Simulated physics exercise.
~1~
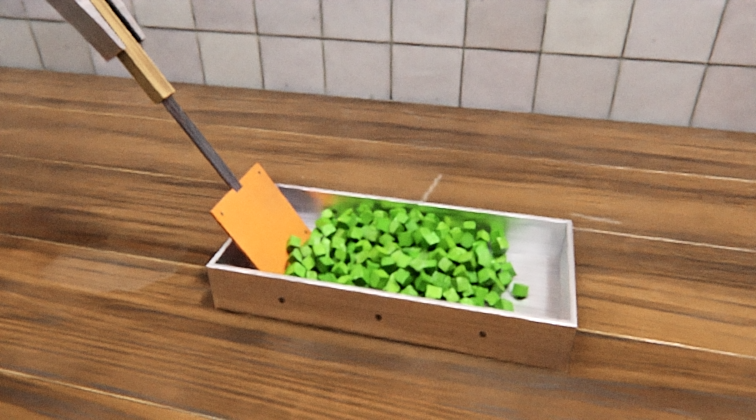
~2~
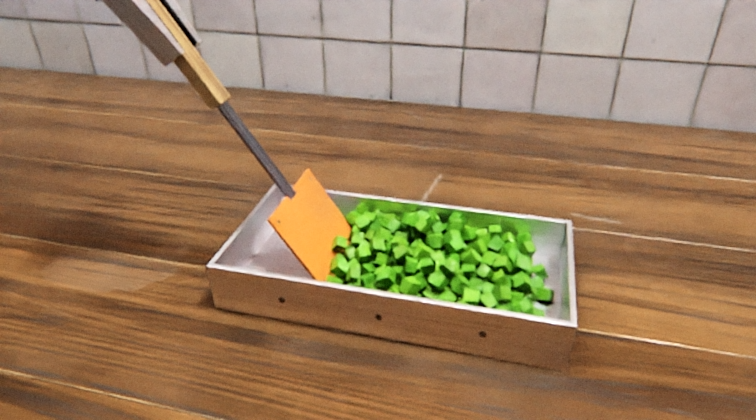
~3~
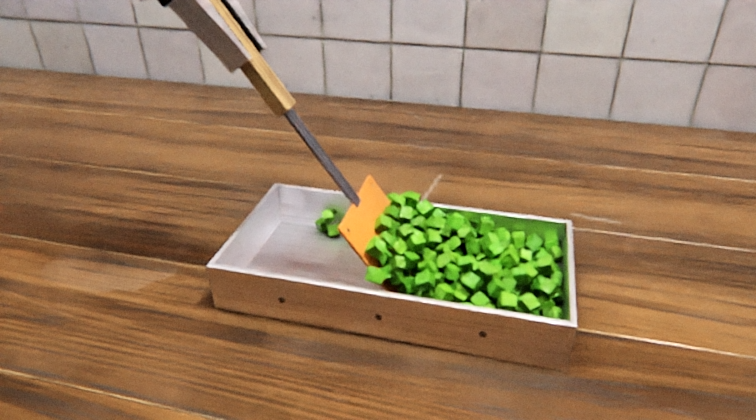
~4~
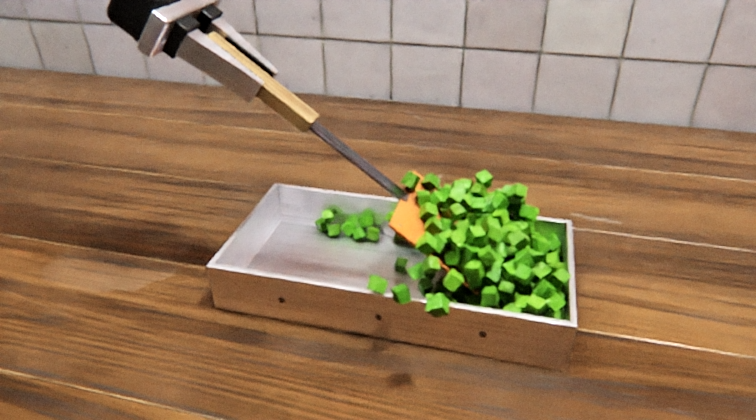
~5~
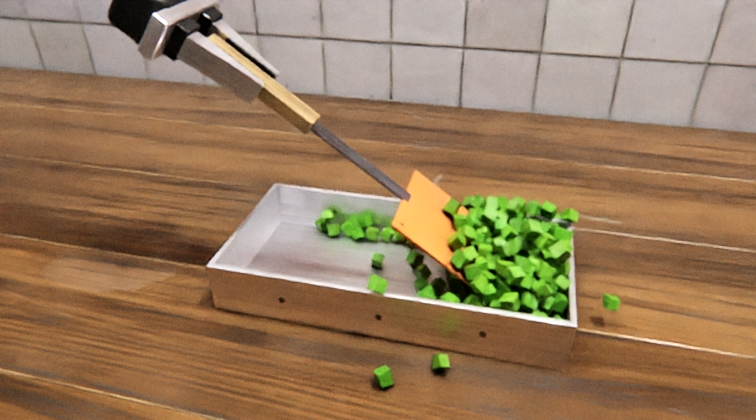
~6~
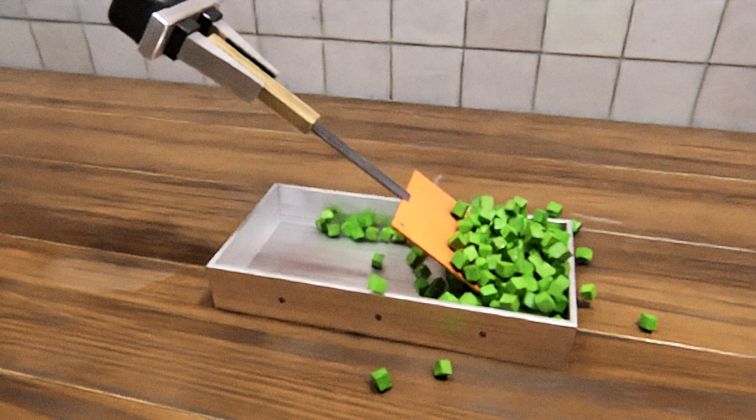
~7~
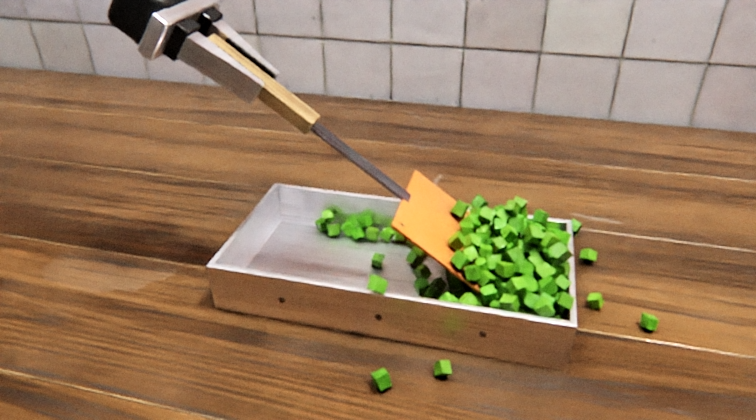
A robot arm pushed an orange paddle to the right through a metal tray of green cubes, heaping them against the far end until a few tumbled onto the wooden table, then it stopped with most still piled in the tray.
